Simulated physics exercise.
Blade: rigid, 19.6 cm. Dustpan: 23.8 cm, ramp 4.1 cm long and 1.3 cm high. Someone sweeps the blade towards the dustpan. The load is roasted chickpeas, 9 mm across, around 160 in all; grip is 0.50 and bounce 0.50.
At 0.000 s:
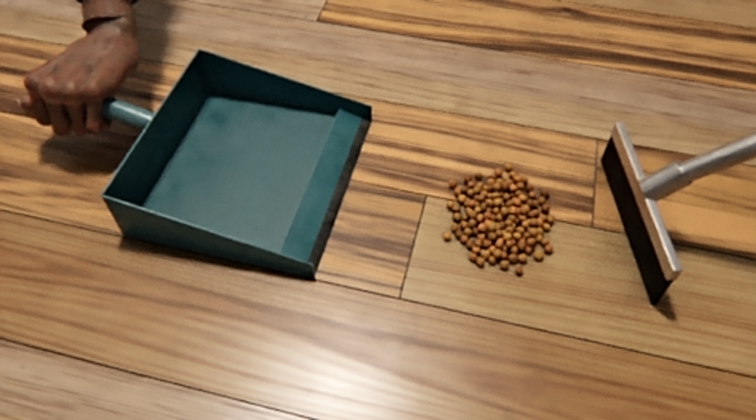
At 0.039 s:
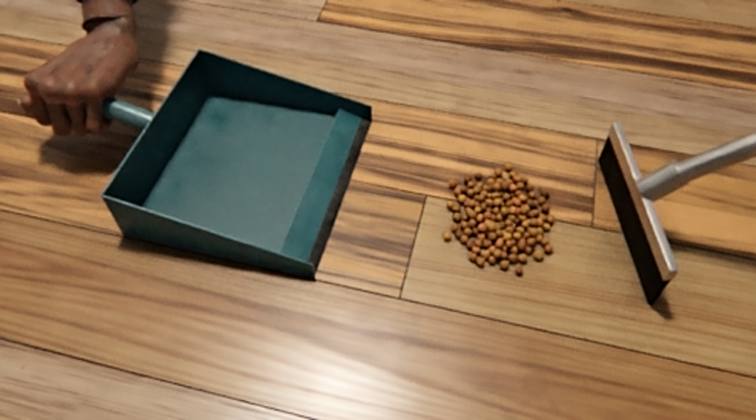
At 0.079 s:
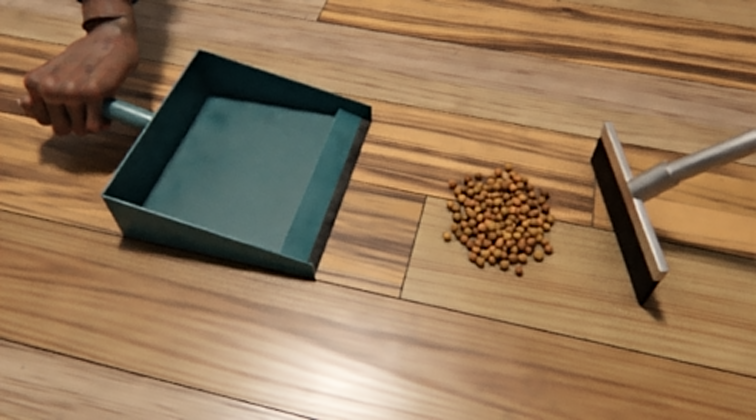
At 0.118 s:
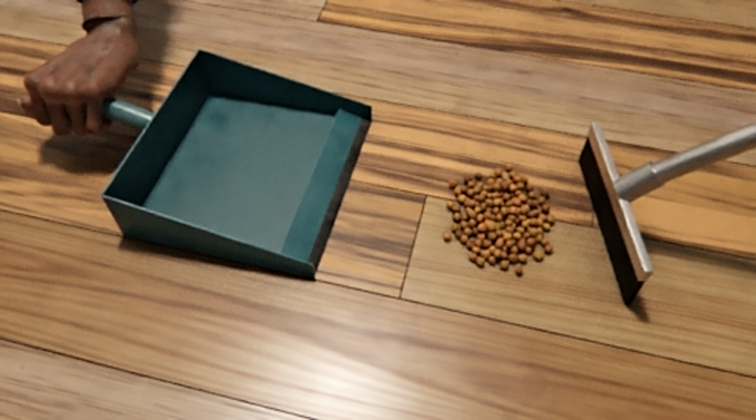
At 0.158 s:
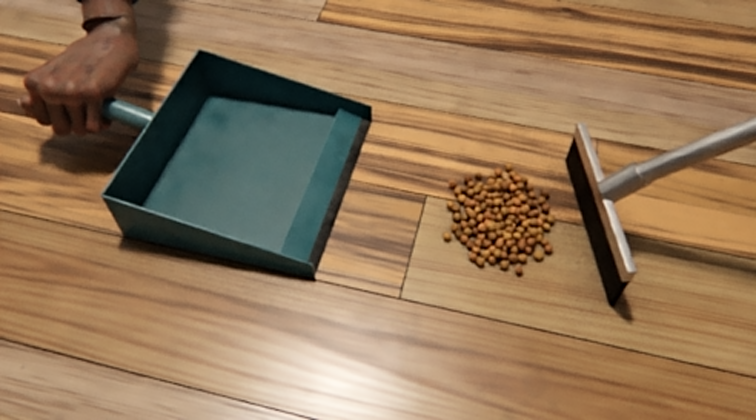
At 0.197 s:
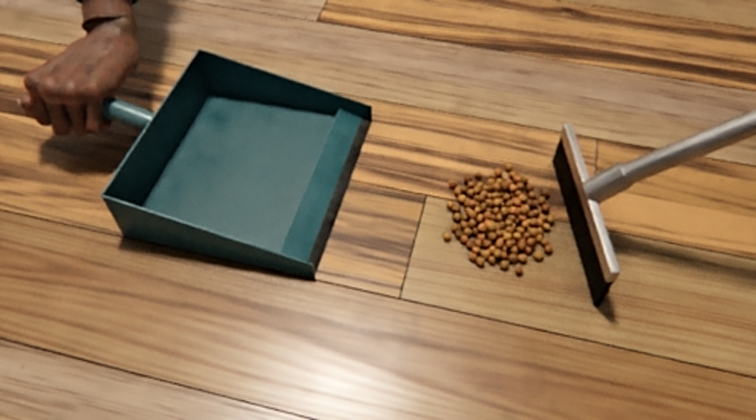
On a striped wooden floor, a hand held a teal dustpan still on the left while a long-handled blade slid left, drawing close to a small pile of roasted chickpeas that stayed put.
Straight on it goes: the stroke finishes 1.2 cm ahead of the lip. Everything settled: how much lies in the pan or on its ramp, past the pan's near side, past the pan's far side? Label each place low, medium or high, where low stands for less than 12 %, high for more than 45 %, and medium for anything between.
Pan: Medium. Near side: Low. Far side: Low.
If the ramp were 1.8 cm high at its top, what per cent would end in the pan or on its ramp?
That change would give about 25 per cent.
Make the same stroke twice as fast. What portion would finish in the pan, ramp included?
Share: Near 40 %.
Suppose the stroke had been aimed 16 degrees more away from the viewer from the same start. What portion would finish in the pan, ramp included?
That gives near 10 in a hundred.
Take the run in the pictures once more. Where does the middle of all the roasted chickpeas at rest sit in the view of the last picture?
Near (342, 221).
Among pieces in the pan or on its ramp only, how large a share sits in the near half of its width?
Roughly 80 percent.
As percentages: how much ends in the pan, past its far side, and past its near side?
Final shares - pan: 25%, near side: 10%, far side: 0%.
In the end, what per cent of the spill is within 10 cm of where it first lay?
Near 0 per cent.
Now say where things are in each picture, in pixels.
The first frame shows blade from (672, 274) to (617, 132), moved 0.0 cm, 0 of the pieces shifted so far; middle of the pieces at (501, 213); pan at (241, 170).
The second frame shows blade from (669, 274) to (614, 132), moved 0.3 cm, 0 of the pieces shifted so far; middle of the pieces at (501, 213).
The third frame shows blade from (659, 274) to (606, 132), moved 1.2 cm, 0 of the pieces shifted so far; middle of the pieces at (501, 213).
The fourth frame shows blade from (644, 275) to (593, 132), moved 2.7 cm, 0 of the pieces shifted so far; middle of the pieces at (501, 213).
The fifth frame shows blade from (627, 275) to (579, 133), moved 4.3 cm, 0 of the pieces shifted so far; middle of the pieces at (501, 213).
The sixth frame shows blade from (611, 276) to (566, 133), moved 5.8 cm, 0 of the pieces shifted so far; middle of the pieces at (501, 213); pan at (241, 170). Its pace works out near 0.40 m/s, heading 16 degrees towards the viewer's side.
After 0.48 s, middle of the blade 15 cm from the lip; 0 % over the lip, far side 0 %, near side 0 %.
After 0.67 s, middle of the blade 8 cm from the lip; 0 % over the lip, far side 0 %, near side 0 %.
Then, at 0.97 s, middle of the blade 4 cm from the lip; 25 % over the lip, far side 0 %, near side 10 %.
By 1.3 s all is still; pan 25 %, near side 10 %, far side 0 %, in front of the lip or behind the blade 65 %.
